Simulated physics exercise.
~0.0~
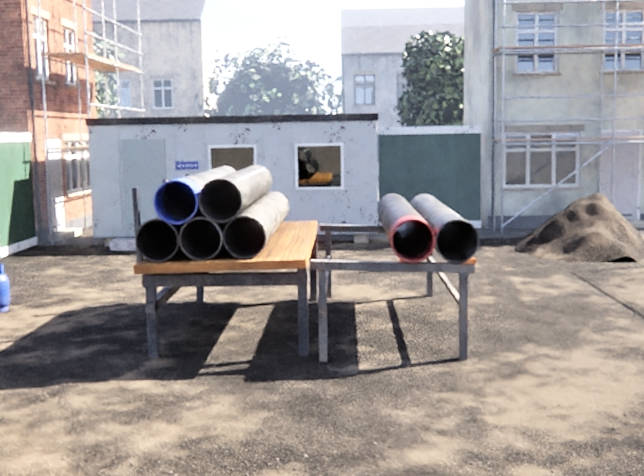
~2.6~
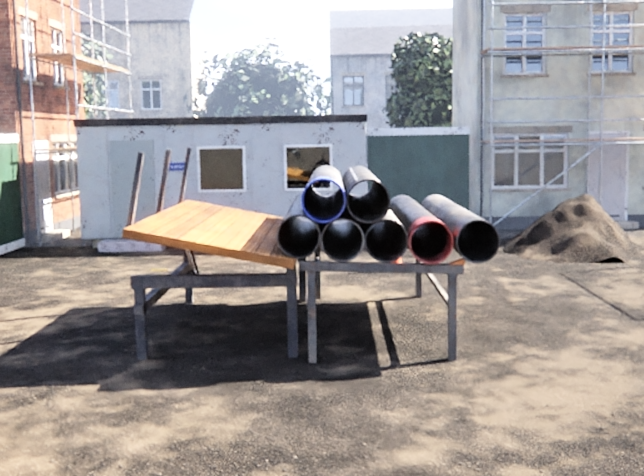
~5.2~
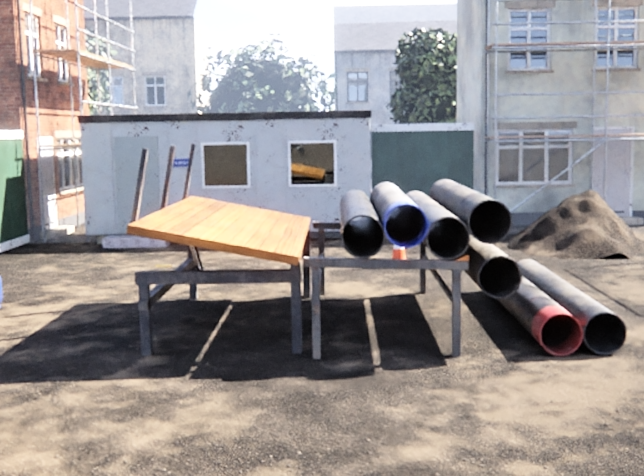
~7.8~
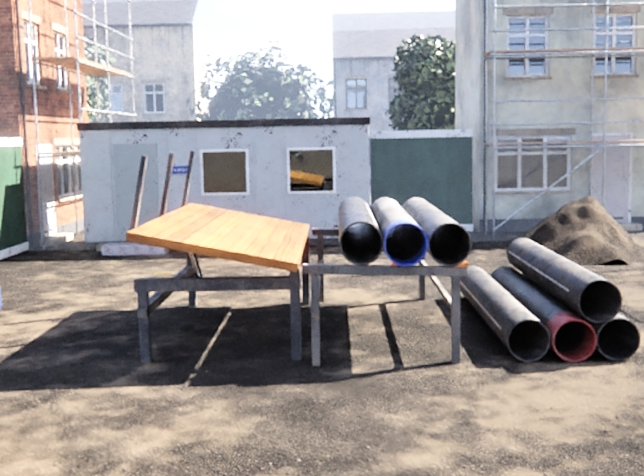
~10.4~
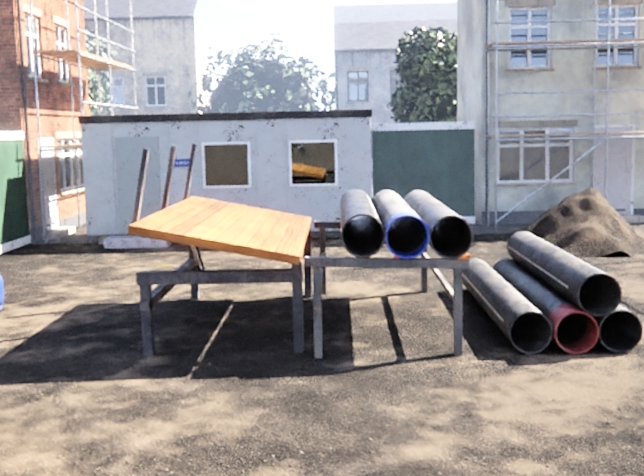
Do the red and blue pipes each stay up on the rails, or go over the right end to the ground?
The red pipe goes over the right end and lands on the ground, while the blue pipe stays up on the rails.
